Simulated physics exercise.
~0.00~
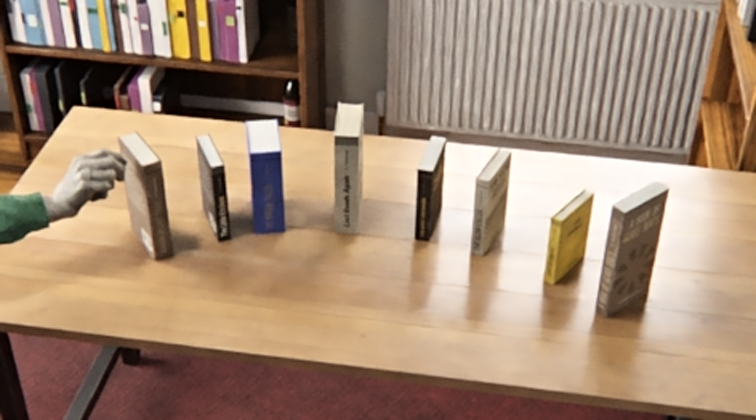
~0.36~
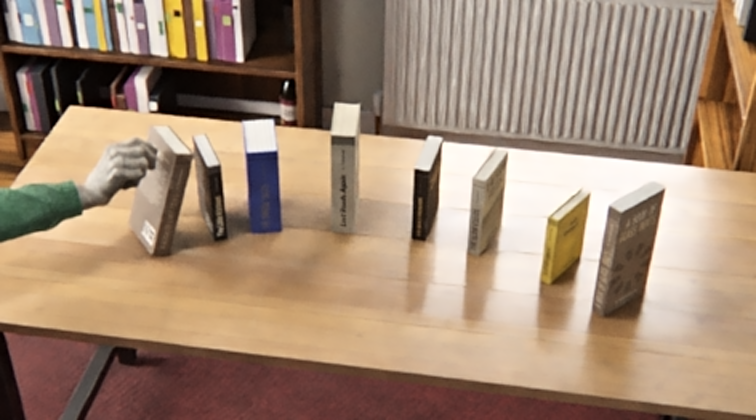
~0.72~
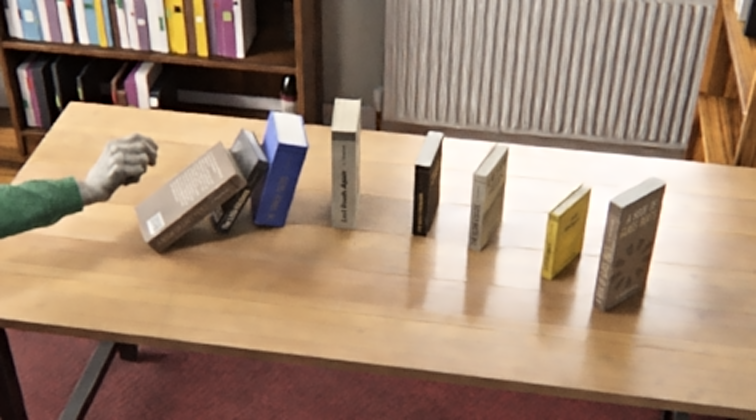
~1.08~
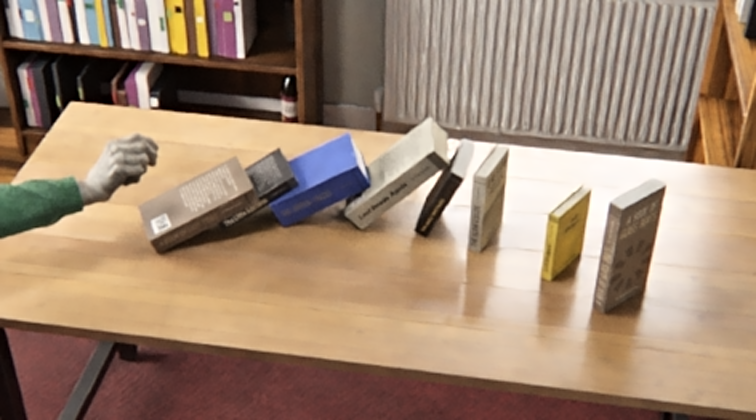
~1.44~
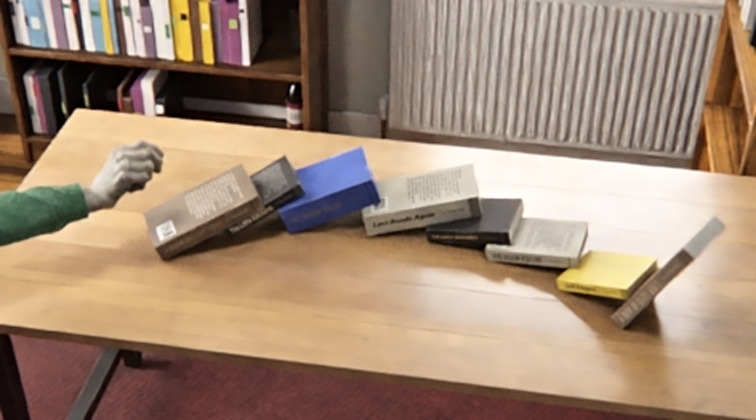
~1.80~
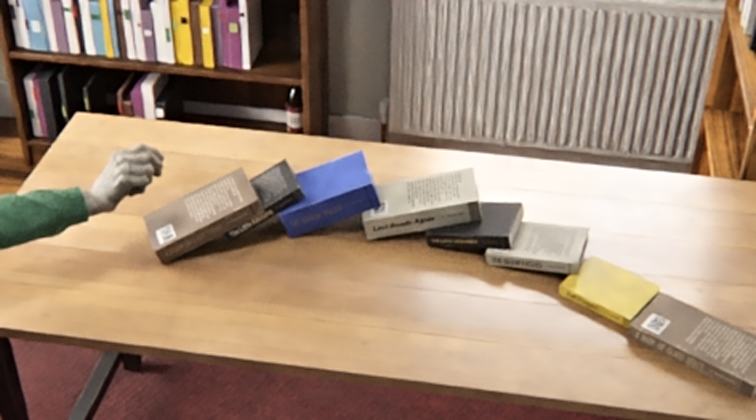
A grey hand in a green sleeve reaches in from the left over a wooden table, seen from slightly above, with a bookcase and a radiator behind. Eight hardback books stand upright in a curving row, among them a blue one toward the left and a yellow one near the right end. The hand pushes the brown first book, which tips right into its dark neighbour, and the hand stays back. The blue book leans and topples, and the fall runs along the row through the yellow book to the last. All end up fallen, most overlapping, the yellow one flat.
